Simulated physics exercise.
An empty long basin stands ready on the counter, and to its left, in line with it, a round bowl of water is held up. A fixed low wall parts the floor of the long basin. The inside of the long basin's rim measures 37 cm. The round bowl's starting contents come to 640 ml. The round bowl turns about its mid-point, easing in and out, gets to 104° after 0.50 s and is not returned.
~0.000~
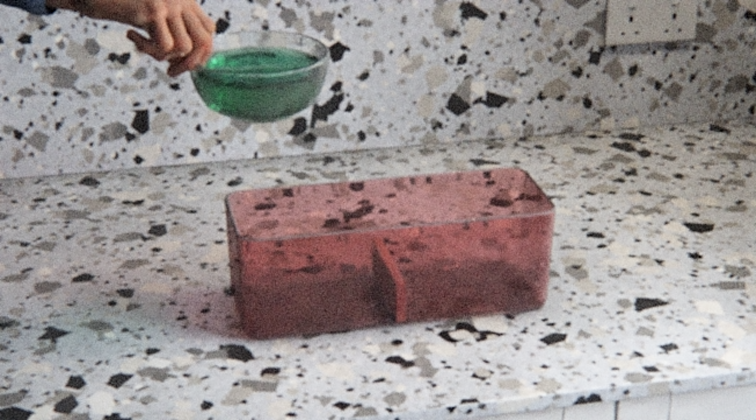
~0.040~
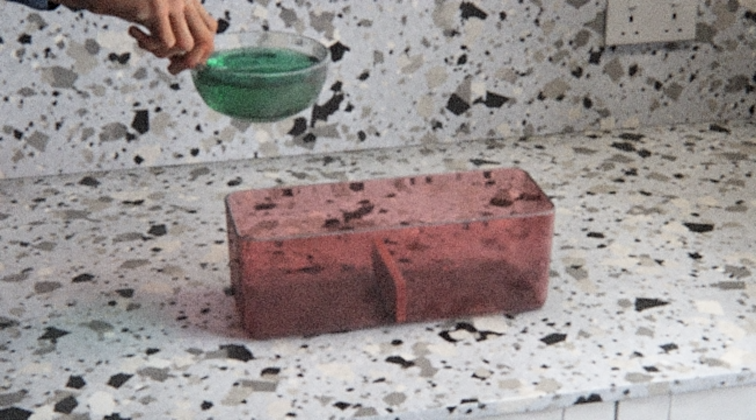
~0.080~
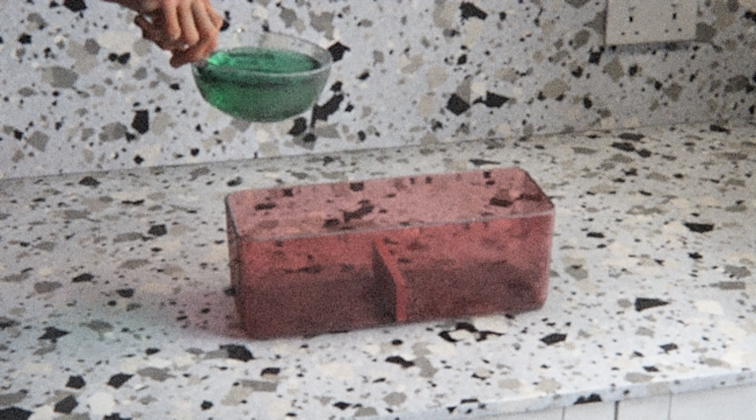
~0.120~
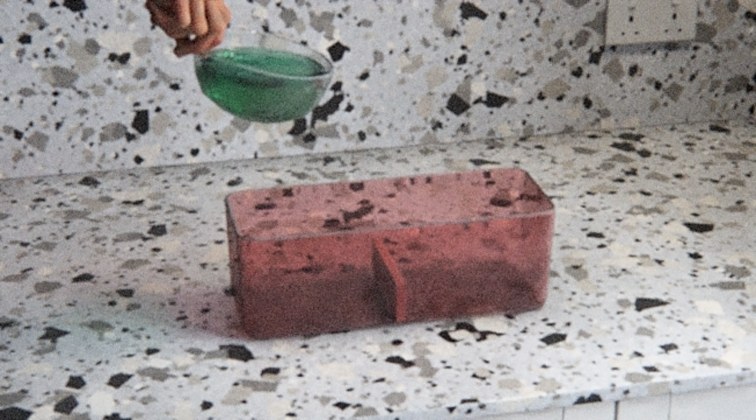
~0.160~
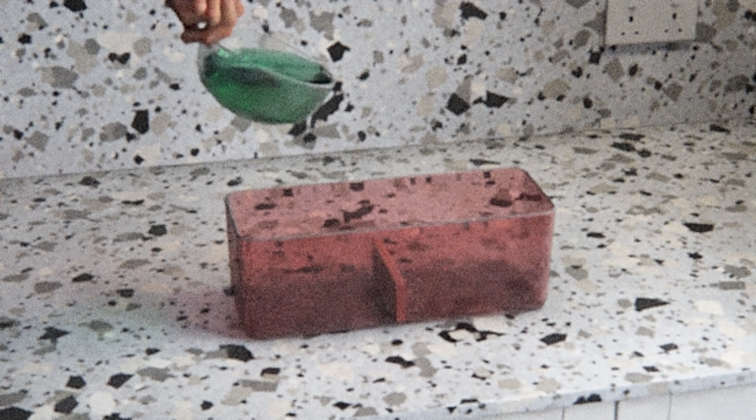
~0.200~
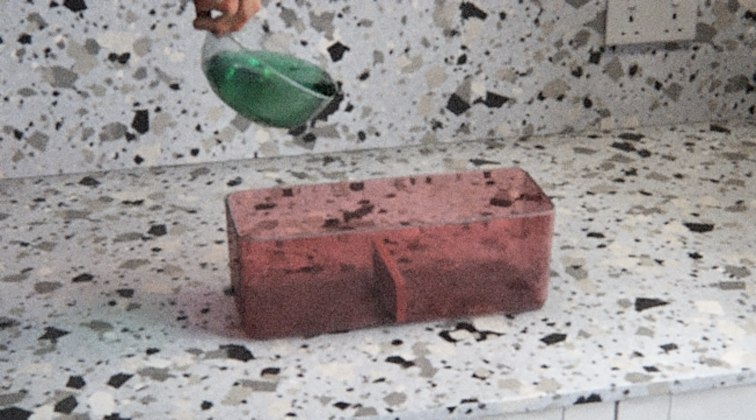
A clear round bowl of green liquid, held by a hand above and to the left of a reddish, see-through long basin, tilts slowly to the right, then more steeply. The liquid shifts toward the lowered right rim as the hand rises at the left, while the divided basin stays still on the speckled counter.
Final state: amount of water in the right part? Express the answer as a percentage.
Approximately 25 %.
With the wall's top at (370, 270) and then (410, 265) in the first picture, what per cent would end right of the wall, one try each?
It comes to 50 per cent, and then 15 per cent.
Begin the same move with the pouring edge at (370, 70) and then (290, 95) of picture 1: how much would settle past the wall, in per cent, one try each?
65 per cent first, 10 per cent second.
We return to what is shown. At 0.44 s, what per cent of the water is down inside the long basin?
Around 38 percent.
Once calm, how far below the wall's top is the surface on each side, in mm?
Looks like roughly 30 mm on the left and roughly 42 mm on the right.
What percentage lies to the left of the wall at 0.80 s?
That share comes to around 64 in a hundred.
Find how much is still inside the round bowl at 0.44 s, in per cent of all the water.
Close to 10 percent of the liquid remains at that time.
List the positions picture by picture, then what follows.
The first frame shows tilt 0°; pouring edge (327, 49); surface from (192, 69) to (323, 61); the long basin's rim runs from (232, 218) to (540, 190); the wall's top is at (388, 261).
The second frame shows tilt 2°; pouring edge (327, 51); surface from (192, 68) to (323, 61).
The third frame shows tilt 6°; pouring edge (329, 57); surface from (194, 65) to (324, 64).
The fourth frame shows tilt 14°; pouring edge (331, 66); surface from (196, 63) to (327, 67).
The fifth frame shows tilt 24°; pouring edge (332, 78); surface from (200, 62) to (330, 70).
The sixth frame shows tilt 36°; pouring edge (330, 92); surface from (204, 63) to (313, 72); 5 per cent is over the edge.
By 0.44 s the tilt is 100° and 9 per cent is still to pour, 29 is left of the wall and 10 right of it.
By 0.62 s the tilt is 104° and 0 per cent is still to pour, 74 is left of the wall and 22 right of it.
By 0.80 s the tilt is 104° and 0 per cent is still to pour, 64 is left of the wall and 23 right of it.
By 1.00 s the tilt is 104° and 0 per cent is still to pour, 66 is left of the wall and 25 right of it.
At rest 66 per cent lies left of the wall, 25 right of it and 9 outside.
